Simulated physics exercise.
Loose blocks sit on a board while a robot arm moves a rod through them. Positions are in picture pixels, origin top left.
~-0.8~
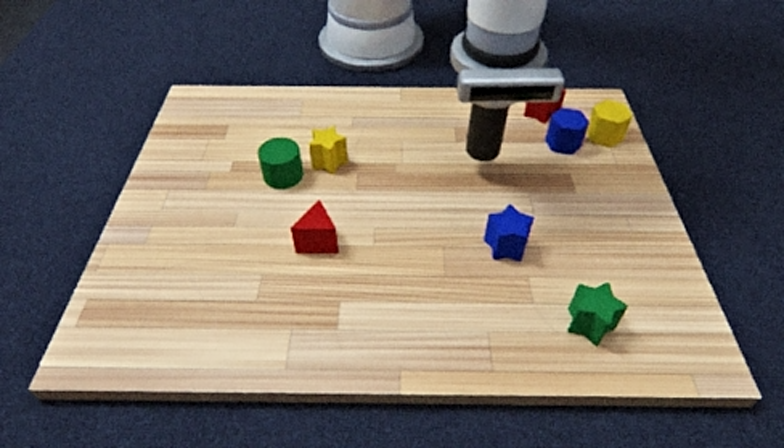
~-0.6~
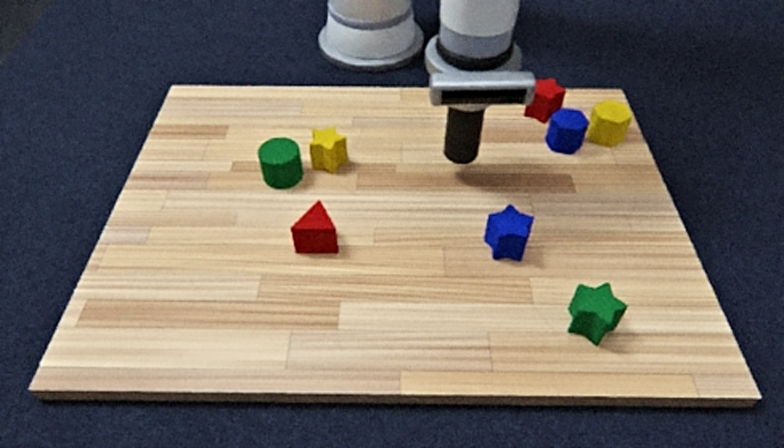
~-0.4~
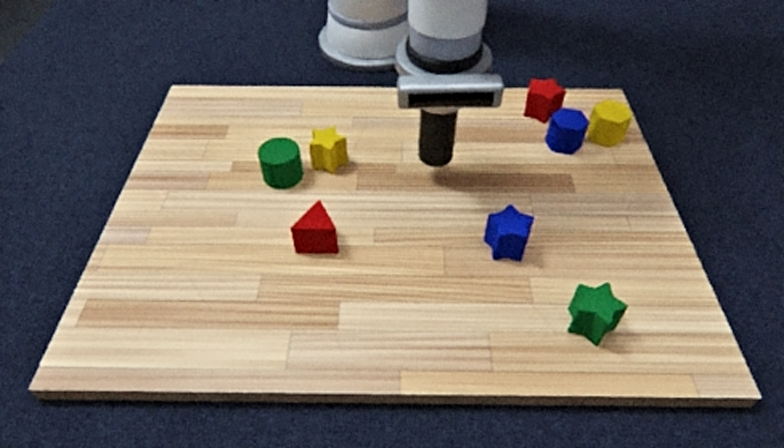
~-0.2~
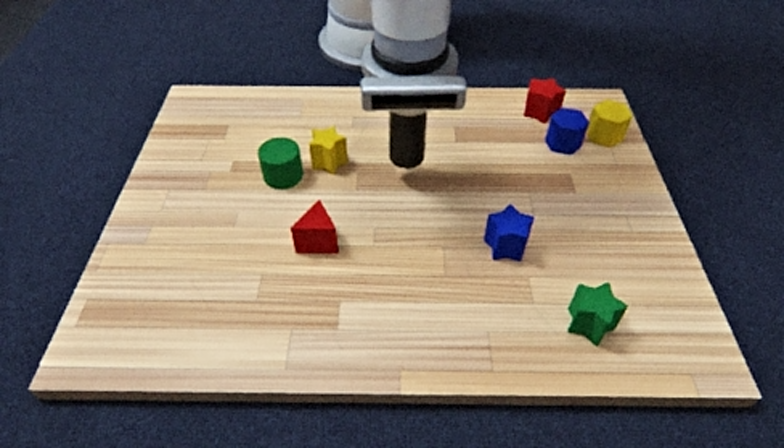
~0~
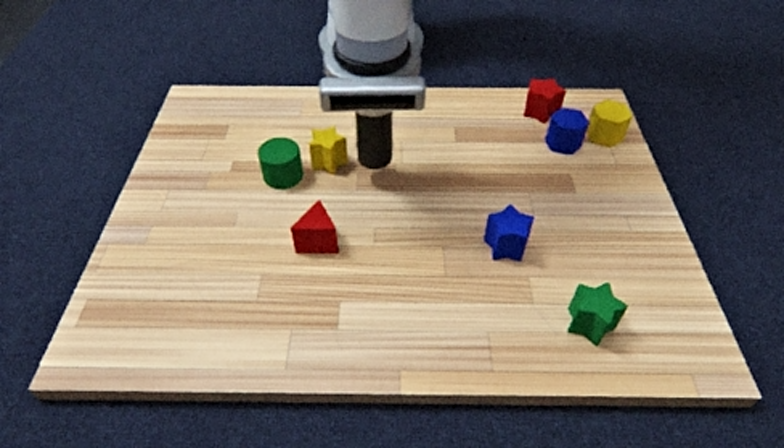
A robot arm holding a dark rod glides steadily leftward above a pale wooden board on a dark blue surface, seen from a fixed, raised view. A green cylinder, yellow star and red triangular block sit at left, blue and green stars nearer at right, and red, blue and yellow blocks at the far right corner. The rod nears the yellow star, touching nothing, and every block stays still.
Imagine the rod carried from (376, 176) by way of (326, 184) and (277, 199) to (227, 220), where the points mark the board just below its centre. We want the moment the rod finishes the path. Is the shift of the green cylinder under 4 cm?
Yes, that is what happens.
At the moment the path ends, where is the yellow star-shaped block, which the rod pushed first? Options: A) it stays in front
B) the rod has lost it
B: The rod has lost it.
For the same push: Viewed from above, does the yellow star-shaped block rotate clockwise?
Yes, that is what happens.
One third of the way, rod at (324, 167); yellow star-shaped block at (320, 138), turned 40° clockwise.
Two thirds of the way, rod at (272, 182); green cylinder at (258, 150); yellow star-shaped block at (319, 139), turned 45° clockwise.
At the end, rod at (222, 203); green cylinder at (258, 150); red triangular piece still; yellow star-shaped block at (319, 139), turned 45° clockwise.
